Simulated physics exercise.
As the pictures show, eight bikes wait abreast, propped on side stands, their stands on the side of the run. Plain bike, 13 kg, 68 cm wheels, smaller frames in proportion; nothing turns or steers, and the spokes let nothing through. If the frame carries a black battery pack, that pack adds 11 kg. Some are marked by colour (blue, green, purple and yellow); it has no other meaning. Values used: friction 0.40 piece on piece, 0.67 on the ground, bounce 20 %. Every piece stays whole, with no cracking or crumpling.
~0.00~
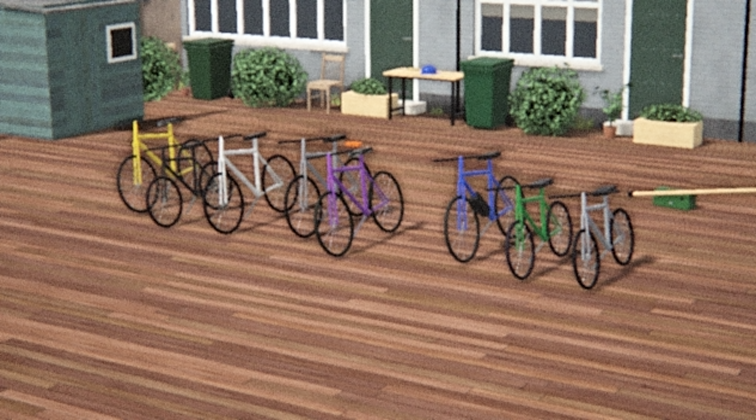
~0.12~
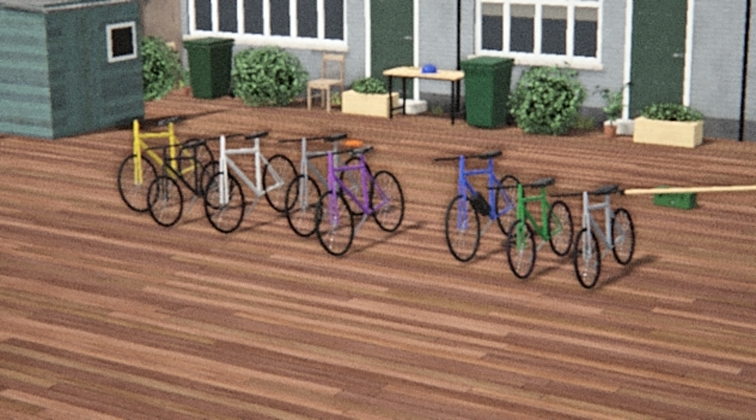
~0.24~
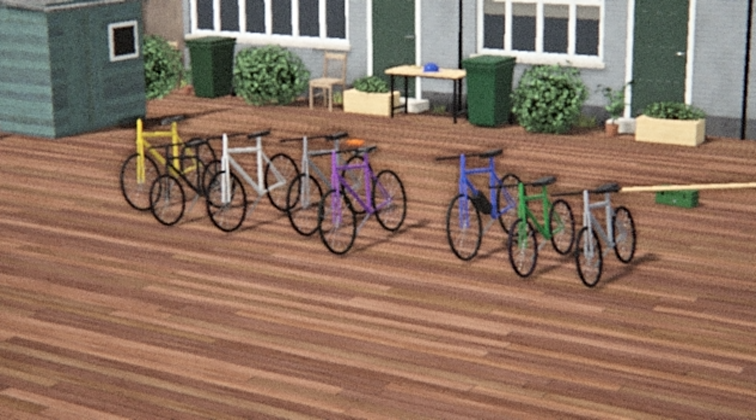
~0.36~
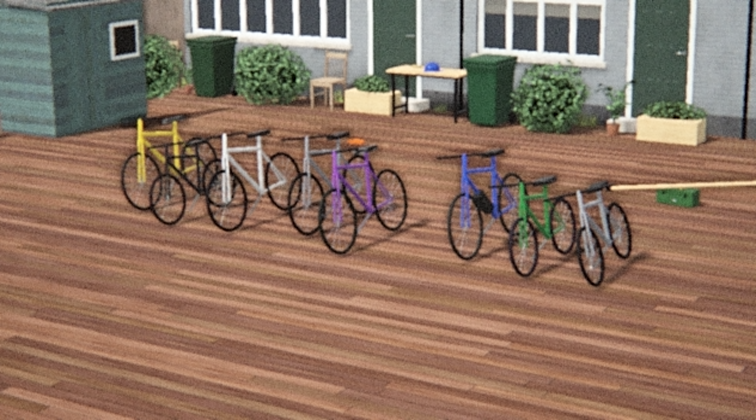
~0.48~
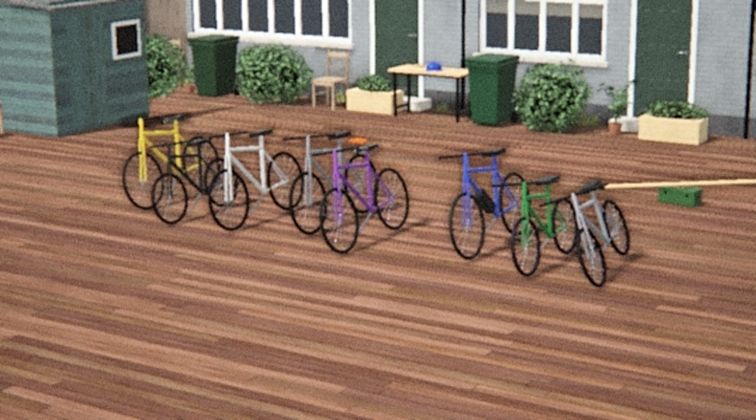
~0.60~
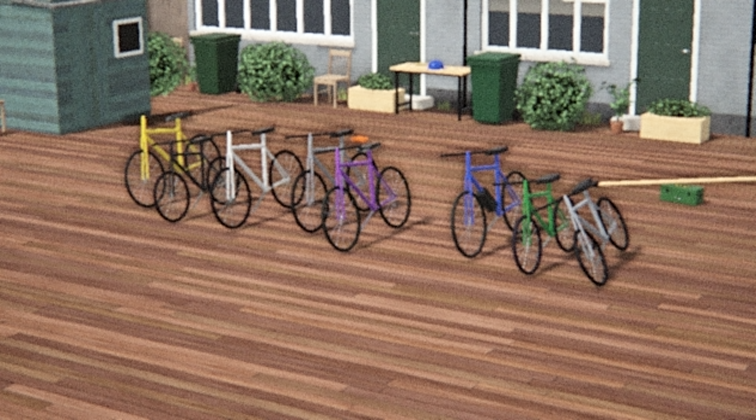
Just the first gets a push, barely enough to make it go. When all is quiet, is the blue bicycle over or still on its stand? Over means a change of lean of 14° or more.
It topples.
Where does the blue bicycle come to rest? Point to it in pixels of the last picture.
I'd put it somewhere near (438, 211).
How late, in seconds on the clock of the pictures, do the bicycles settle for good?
That is at about 2.5 s.
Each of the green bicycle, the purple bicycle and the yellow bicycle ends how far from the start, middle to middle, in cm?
So green shifts 50 cm, purple shifts 0 cm and yellow shifts 0 cm.
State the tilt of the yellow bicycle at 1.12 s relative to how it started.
Tilt from start: Approx. 0 degrees.
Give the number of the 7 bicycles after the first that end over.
Count: 2.
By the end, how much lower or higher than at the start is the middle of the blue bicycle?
20 centimetres lower, roughly.
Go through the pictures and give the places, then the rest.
In the first picture (we follow the side turned to the camera; the camera pans a little), pole end (631, 195) 14 cm from the first bicycle; blue bicycle (512, 197); yellow bicycle (181, 155); green bicycle (505, 239); no other piece has moved.
The second picture shows pole end (623, 193) 57 mm from the first bicycle; blue bicycle (513, 196).
The third picture shows pole end pushing; blue bicycle (514, 195).
The fourth picture shows pole end (609, 189) pushing; blue bicycle (516, 194); no other piece has moved.
The fifth picture shows pole end pushing; blue bicycle (517, 194); no other piece has moved.
The sixth picture shows pole end pushing; blue bicycle (519, 192); purple bicycle (388, 186); yellow bicycle (189, 151); no other piece has moved.
Around 1.12 s, 1 of the 7 other bicycles over; blue bicycle unmoved; green bicycle tipped 18°.
Around 2.10 s, 2 of the 7 other bicycles over; blue bicycle tipped 40°; green bicycle tipped 53°.
Finally (2.7 s), 2 of the 7 other bicycles over; blue bicycle tipped 69°; green bicycle tipped 60°; yellow bicycle unmoved. Five left standing. Seen by the last camera, middles, blue bicycle near (438, 211), green bicycle near (500, 229).
